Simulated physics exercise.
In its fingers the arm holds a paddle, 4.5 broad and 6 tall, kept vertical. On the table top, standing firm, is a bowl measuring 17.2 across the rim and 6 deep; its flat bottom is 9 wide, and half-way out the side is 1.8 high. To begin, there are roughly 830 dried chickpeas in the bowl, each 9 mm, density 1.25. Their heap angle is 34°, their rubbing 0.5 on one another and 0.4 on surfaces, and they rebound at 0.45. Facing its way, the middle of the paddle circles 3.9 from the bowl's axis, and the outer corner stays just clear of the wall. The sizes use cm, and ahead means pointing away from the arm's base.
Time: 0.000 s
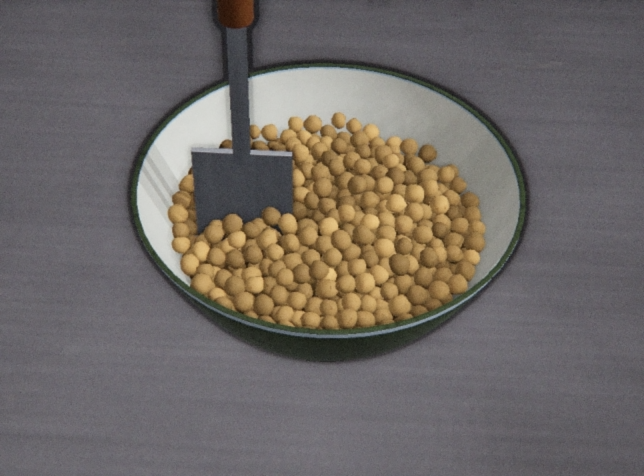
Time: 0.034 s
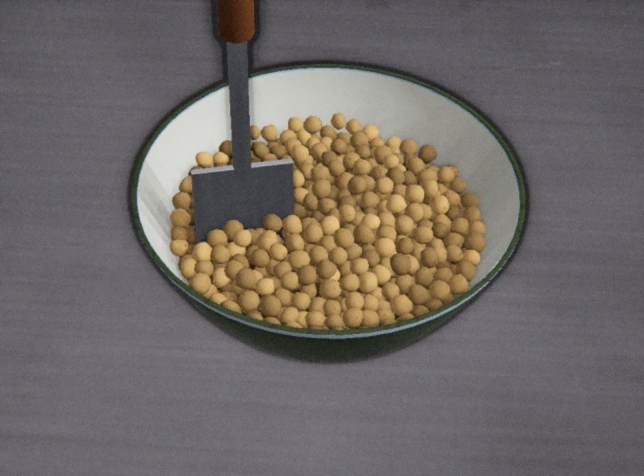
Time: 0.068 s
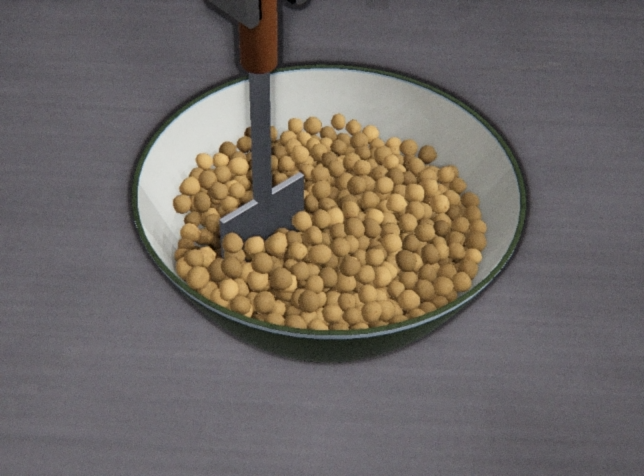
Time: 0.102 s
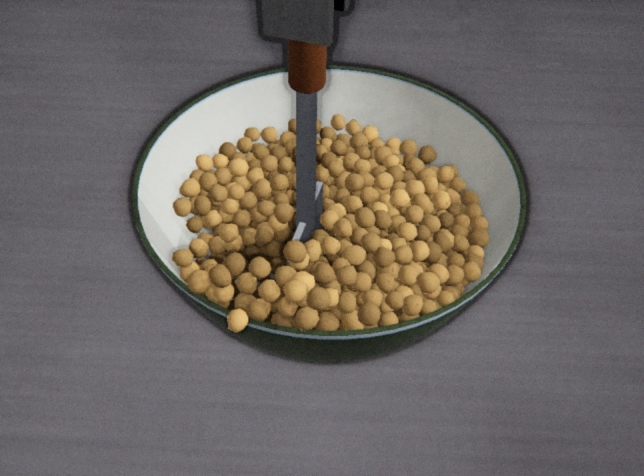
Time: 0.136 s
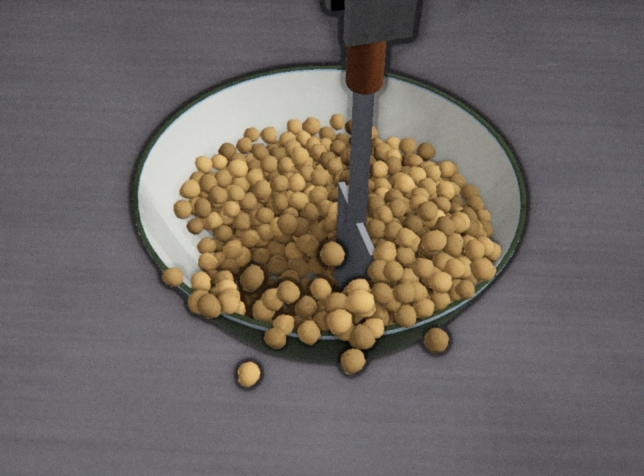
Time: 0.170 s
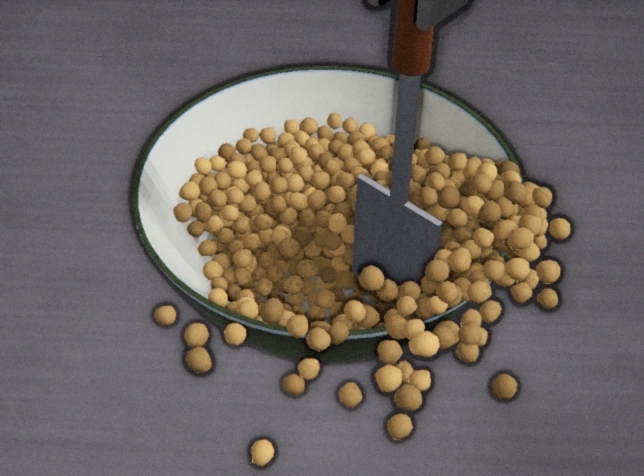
At the start, a flat grey paddle with a brown handle stands upright at the left of a wide white bowl full of chickpeas. The arm holding it sweeps the turning blade through them to the right, pushing many over the near and right rim, some onto the table.
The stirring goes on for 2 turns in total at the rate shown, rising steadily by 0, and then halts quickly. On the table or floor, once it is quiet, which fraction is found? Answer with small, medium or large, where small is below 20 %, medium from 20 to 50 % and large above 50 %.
It is large.
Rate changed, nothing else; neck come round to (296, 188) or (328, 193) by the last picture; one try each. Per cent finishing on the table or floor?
Some 35 and 40 per cent respectively.
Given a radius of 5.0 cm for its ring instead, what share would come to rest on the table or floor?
Near 35 %.
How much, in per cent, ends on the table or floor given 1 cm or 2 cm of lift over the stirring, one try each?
Trial one: Roughly 50 %; trial two: Roughly 45 %.
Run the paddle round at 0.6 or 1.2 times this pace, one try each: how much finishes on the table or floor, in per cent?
It would be some 40 and 65 percent respectively.
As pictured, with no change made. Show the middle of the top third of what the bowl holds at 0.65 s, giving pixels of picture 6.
Top-third centre at approx. (397, 141).
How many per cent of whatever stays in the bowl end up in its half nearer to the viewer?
Close to 60 in a hundred.
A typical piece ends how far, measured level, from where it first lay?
Distance: Close to 21 cm.
After 0.41 s, 5° round, highest piece 9 above the table; 510 in the bowl, 217 on the table or floor, 101 in flight or on the tool.
After 0.65 s, 229° round, highest piece 9 above the table; 411 on the table or floor, 371 in the bowl, 46 in flight or on the tool.
After 0.97 s, 0° round, highest piece 6 above the table; 502 on the table or floor, 325 in the bowl, 1 in flight or on the tool.
After 1.67 s, 0° round, highest piece 6 above the table; 503 on the table or floor, 325 in the bowl.
At rest, 503 on the table or floor, 325 in the bowl. That is 61 % on the table or floor.
